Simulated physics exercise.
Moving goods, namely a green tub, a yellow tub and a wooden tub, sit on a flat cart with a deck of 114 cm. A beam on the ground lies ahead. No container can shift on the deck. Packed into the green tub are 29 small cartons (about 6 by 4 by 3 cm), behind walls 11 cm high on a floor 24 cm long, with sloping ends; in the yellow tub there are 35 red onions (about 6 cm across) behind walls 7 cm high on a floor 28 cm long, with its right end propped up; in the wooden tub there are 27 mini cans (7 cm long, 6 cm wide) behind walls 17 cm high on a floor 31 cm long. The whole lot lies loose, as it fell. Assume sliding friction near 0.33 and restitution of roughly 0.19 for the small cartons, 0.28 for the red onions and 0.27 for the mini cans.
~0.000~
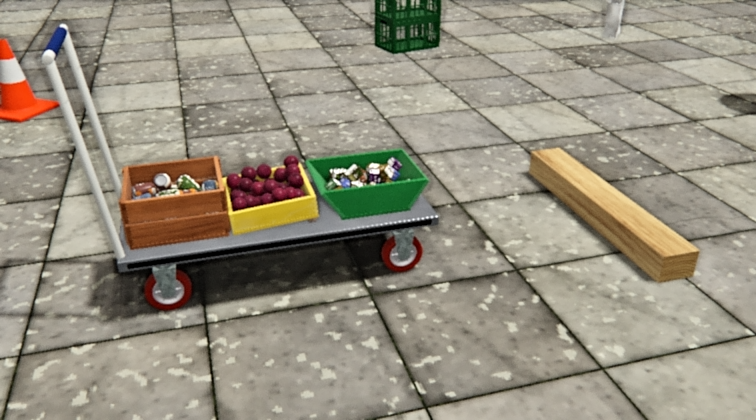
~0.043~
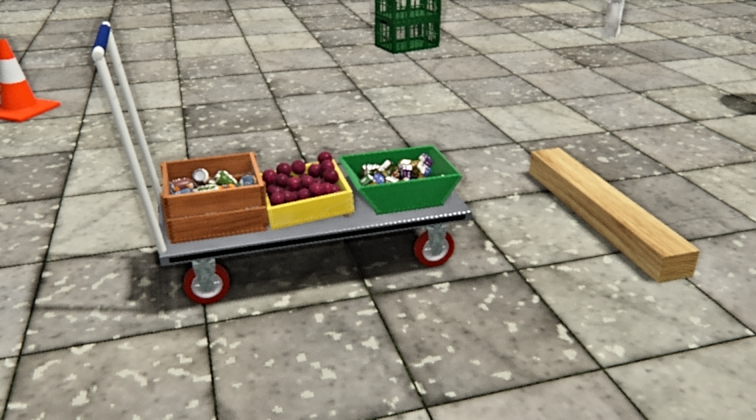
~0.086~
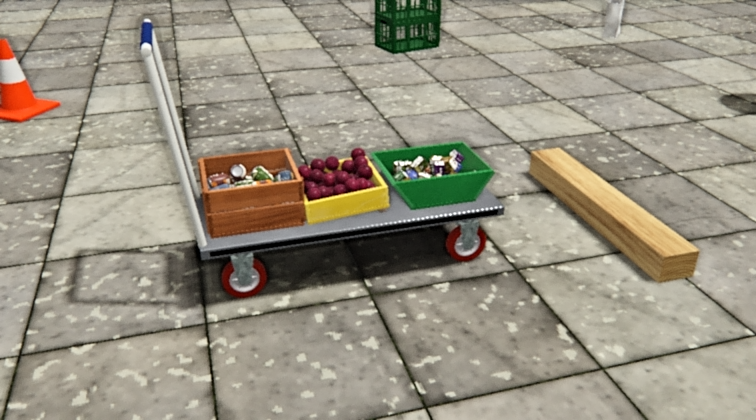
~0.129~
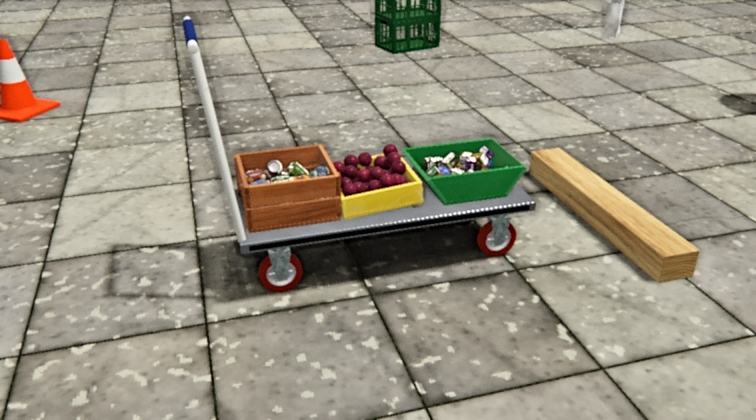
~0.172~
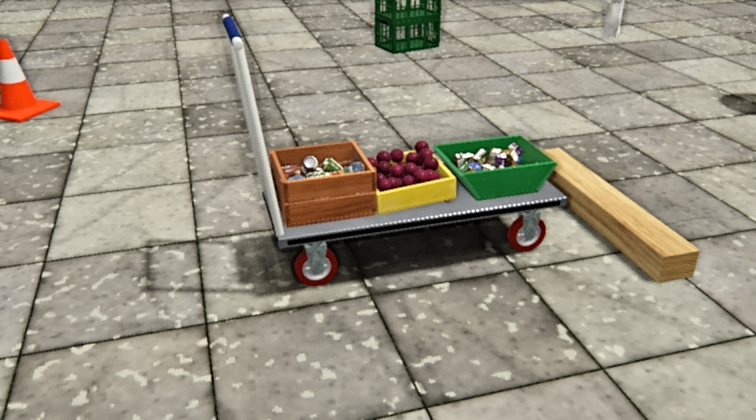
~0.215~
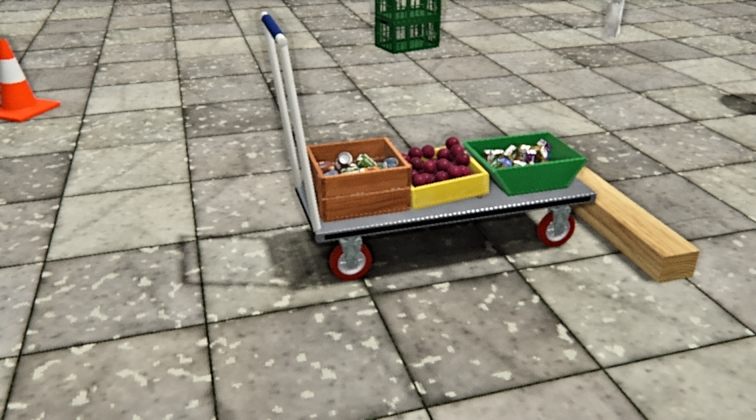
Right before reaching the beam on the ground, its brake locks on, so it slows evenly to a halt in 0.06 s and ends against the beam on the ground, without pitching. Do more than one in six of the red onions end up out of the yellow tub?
The part that ends up outside is going to be too big to fit in a sixth.
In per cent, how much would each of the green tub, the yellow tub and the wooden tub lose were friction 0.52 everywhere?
Green tub 20, yellow tub 30, wooden tub 0 per cent.
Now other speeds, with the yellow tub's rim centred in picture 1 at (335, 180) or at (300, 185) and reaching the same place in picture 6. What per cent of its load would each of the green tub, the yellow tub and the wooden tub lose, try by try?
For the green tub it's 0 % and then 10 %, for the yellow tub 10 % and then 30 %, and for the wooden tub 0 % and then 0 %.
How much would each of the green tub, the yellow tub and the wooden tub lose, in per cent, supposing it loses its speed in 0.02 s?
Green tub 40, yellow tub 40, wooden tub 10 %.
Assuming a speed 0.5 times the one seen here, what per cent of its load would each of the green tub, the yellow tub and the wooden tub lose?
Green tub 0, yellow tub 10, wooden tub 0 per cent.
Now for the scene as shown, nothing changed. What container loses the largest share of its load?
Answer: The yellow tub.
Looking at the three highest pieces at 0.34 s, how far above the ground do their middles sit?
Around 46 cm high.
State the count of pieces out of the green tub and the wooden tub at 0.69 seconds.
Estimated count: Green tub around 8, wooden tub around 0.
After 0.24 s, the brake bites.
After 0.34 s, 1 of 29 out of the green tub, 5 of 35 out of the yellow tub and 0 of 27 out of the wooden tub.
After 0.46 s, 7 of 29 out of the green tub, 12 of 35 out of the yellow tub and 0 of 27 out of the wooden tub.
After 0.69 s, 7 of 29 out of the green tub, 16 of 35 out of the yellow tub and 0 of 27 out of the wooden tub.
Outcome (at 1.19 s), 7 of 29 out of the green tub, 16 of 35 out of the yellow tub and 0 of 27 out of the wooden tub. Asked share, 16 of 35, 46 per cent.
